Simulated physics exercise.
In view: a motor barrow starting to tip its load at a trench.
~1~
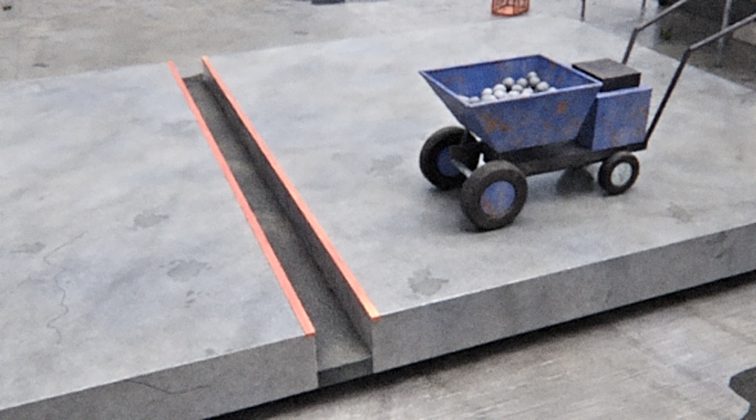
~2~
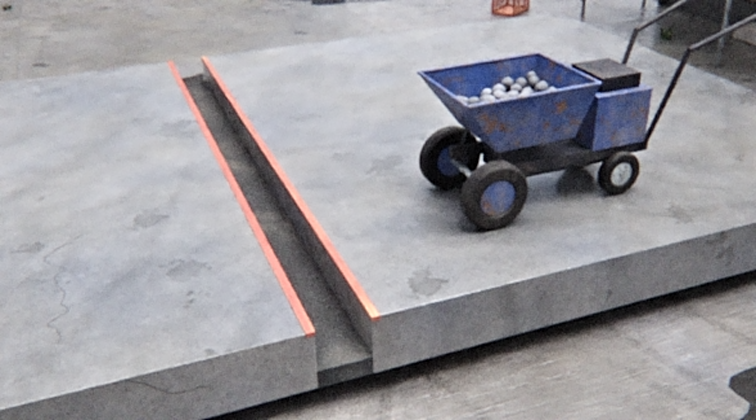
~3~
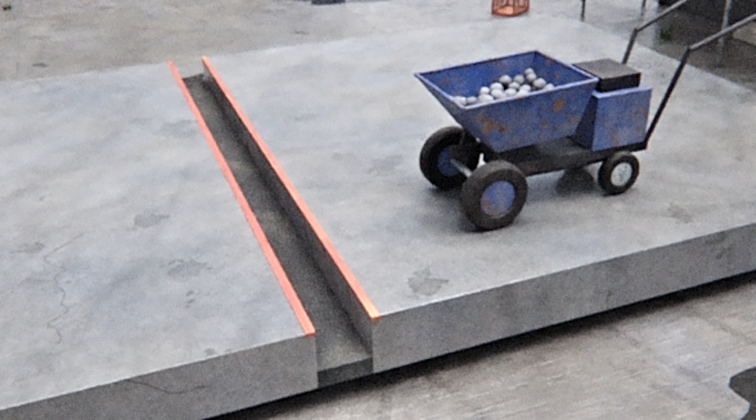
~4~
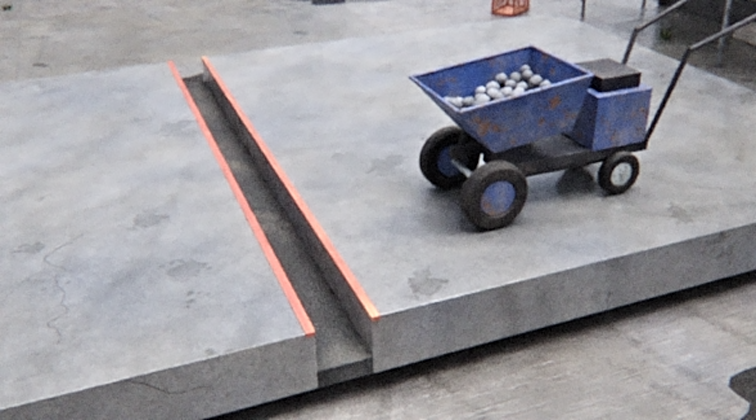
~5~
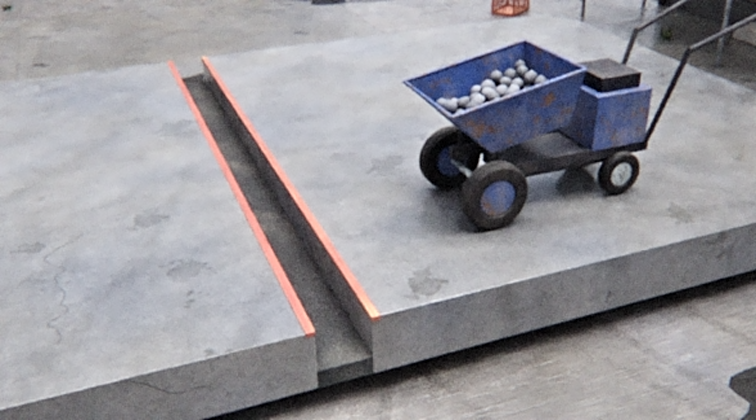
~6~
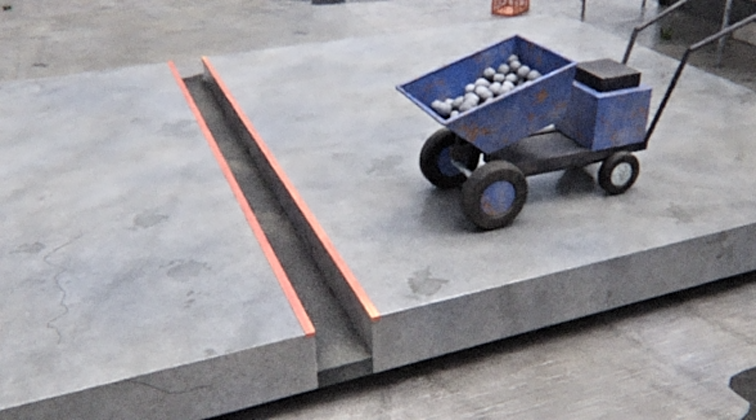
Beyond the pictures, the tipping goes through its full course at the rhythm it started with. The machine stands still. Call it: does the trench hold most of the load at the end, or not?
Not - it holds the smaller portion.
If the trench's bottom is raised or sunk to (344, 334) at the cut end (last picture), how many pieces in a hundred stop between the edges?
It would be close to 20 percent.
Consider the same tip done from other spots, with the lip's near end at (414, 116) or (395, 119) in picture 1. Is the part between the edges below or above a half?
One after the other: The greater share and the greater share.
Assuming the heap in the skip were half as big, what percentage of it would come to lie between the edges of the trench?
It would be around 20 per cent.
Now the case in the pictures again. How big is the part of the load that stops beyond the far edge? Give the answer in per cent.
0 per cent.
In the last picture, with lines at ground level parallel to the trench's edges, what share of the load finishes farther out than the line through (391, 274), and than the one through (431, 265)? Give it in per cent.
Roughly 60 and 90 percent.
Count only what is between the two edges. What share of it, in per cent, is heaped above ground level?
Roughly 0 %.
Just after the last frame, skip tipped steeply; every one in the skip.
A moment on, skip tipped steeply; almost all in the skip; about a tenth short of the trench.
Further on, skip tipped right over; roughly a quarter in the skip; roughly half short of the trench; roughly a quarter in or heaped over the trench.
When it is over, skip tipped right over; about a tenth in the skip; roughly two thirds short of the trench; roughly a quarter in or heaped over the trench; not one beyond it.
